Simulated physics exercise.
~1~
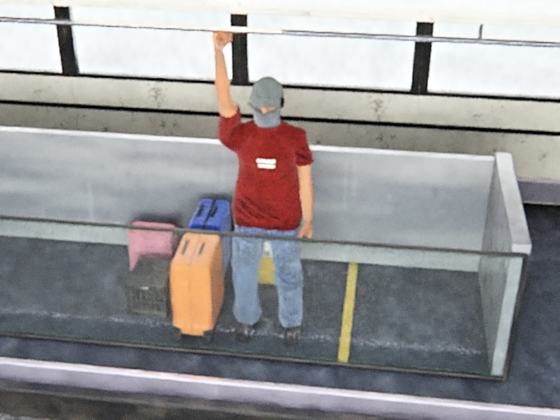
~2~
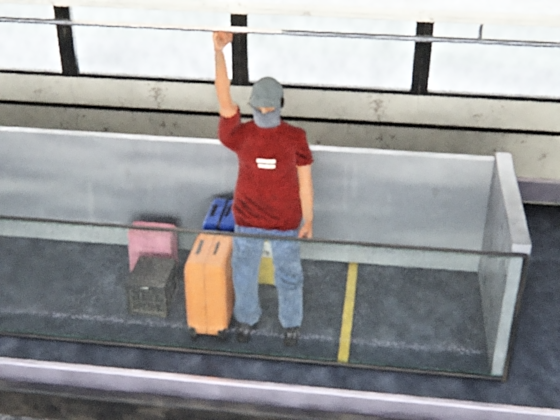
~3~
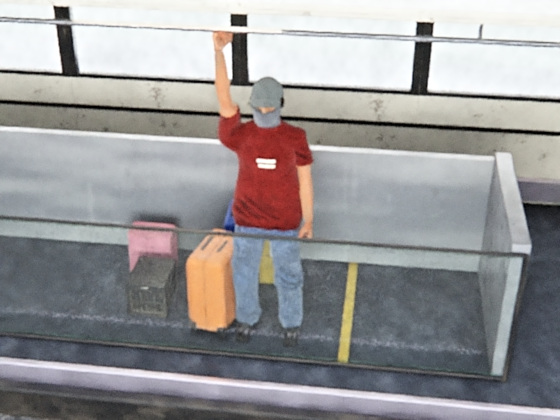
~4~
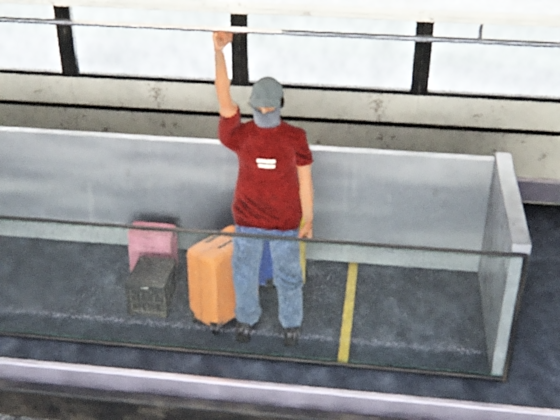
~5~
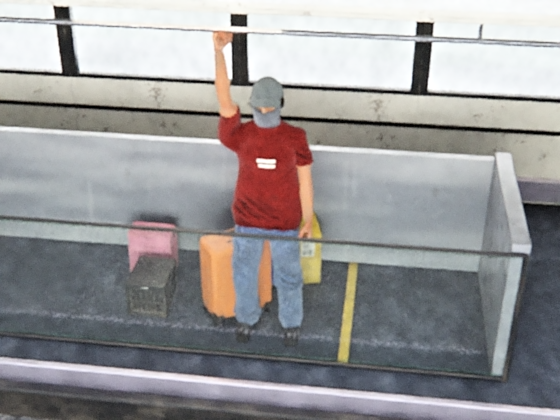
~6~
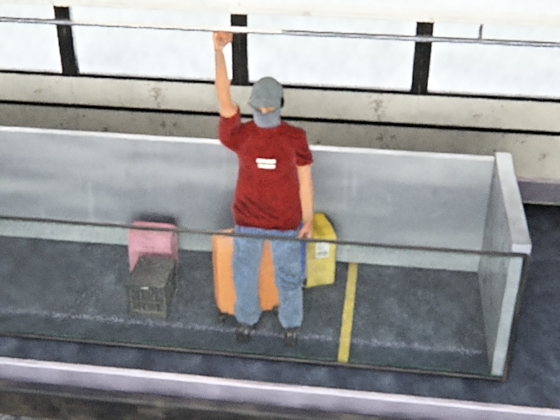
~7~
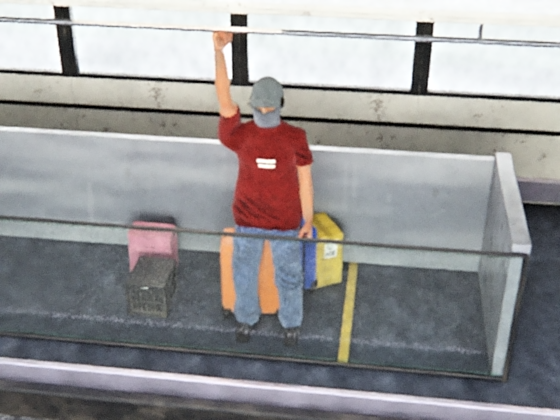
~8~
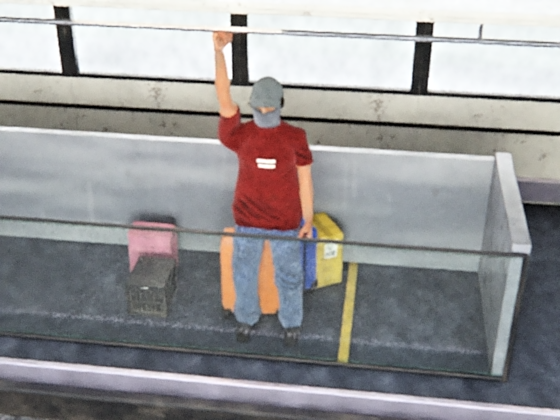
To begin with, a passenger in a red shirt and grey cap stands in a walled bay, one arm raised to an overhead rail, with luggage gathered at the left and a yellow line at the right. The orange case and the blue case behind it start rolling right, while the pink carton and black crate stay put. The blue case passes behind the passenger's legs, and a yellow pack slides out on the far side. The orange case follows behind the legs as the blue one reappears beside the pack. Finally, all three rest upright, short of the line.
